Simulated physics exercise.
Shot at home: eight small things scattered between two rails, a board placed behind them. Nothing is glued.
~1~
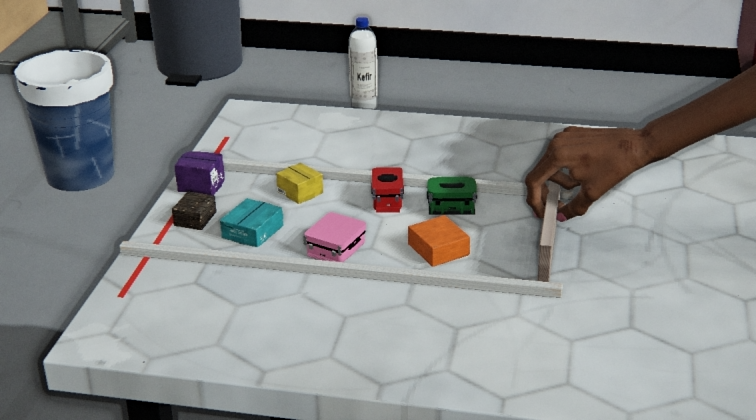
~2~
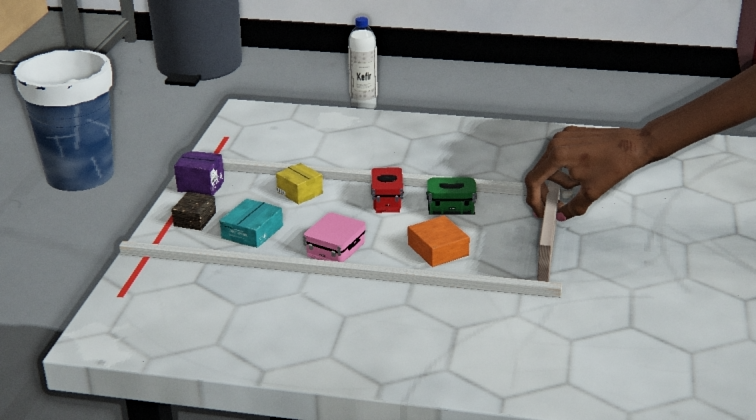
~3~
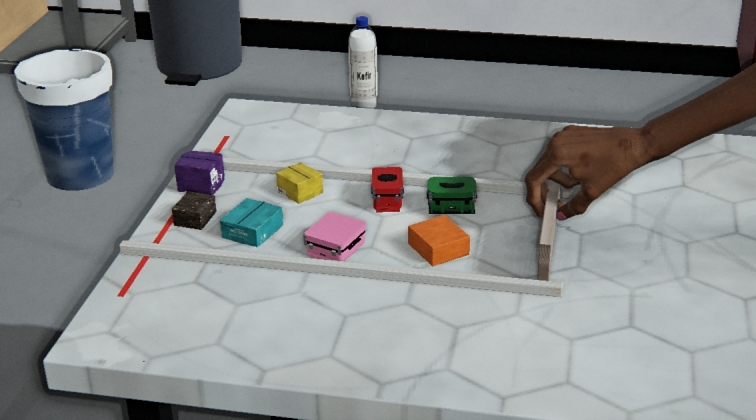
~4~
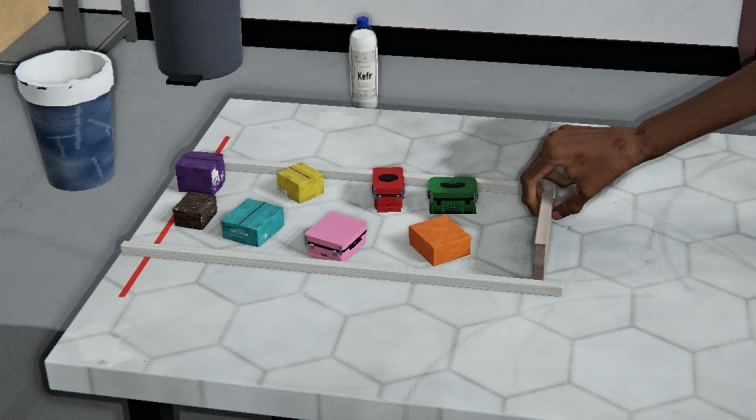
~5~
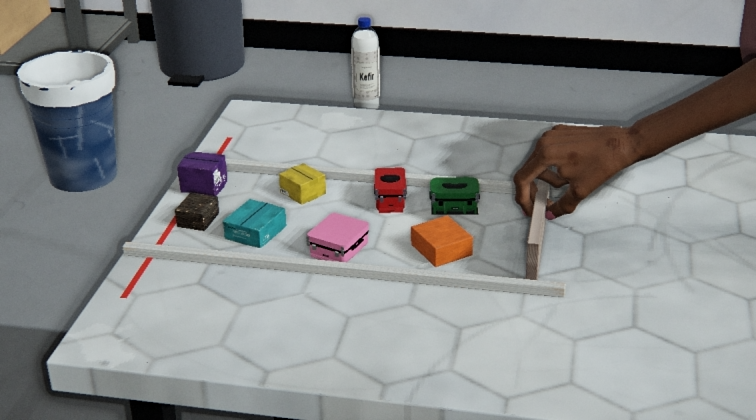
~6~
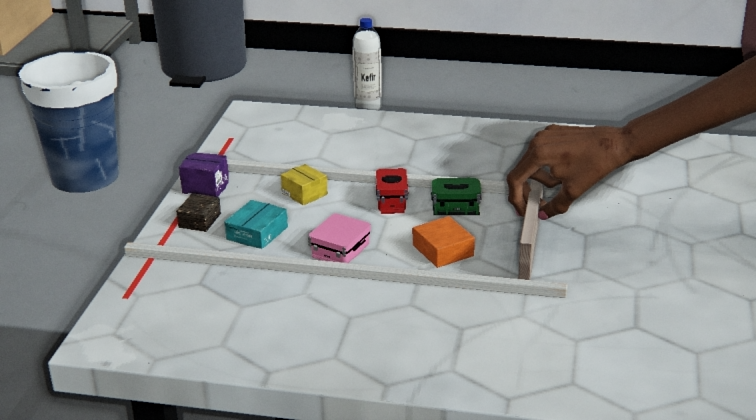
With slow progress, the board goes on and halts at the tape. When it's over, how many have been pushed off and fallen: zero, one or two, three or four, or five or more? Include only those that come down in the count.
The table loses five or above.
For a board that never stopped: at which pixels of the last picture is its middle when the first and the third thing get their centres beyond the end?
It sits around (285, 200) and after that around (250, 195).
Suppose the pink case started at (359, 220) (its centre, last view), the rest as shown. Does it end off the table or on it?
This time it winds up down.
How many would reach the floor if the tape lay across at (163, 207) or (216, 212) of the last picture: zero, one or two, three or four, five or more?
In order: Five or more, then three or four.
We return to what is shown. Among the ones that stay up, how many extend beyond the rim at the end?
The total comes out at 3.
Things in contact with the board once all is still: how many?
Number: 3.
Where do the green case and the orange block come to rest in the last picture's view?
The green case at (179, 173), the orange block at (162, 203).
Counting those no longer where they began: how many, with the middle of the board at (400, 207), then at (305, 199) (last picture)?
At that stage 4; at the next, 8.
Early on, none off yet; purple box at rest near (204, 174); black block at rest near (199, 212); turquoise box at rest near (257, 224).
A while later, none off yet; purple box travelled about its own width near (174, 172); black block travelled about its own width near (175, 203); turquoise box travelled about its own width near (200, 214).
Finally, the number that fall off is five or more; lost, red case, yellow box, turquoise box, black block and purple box.
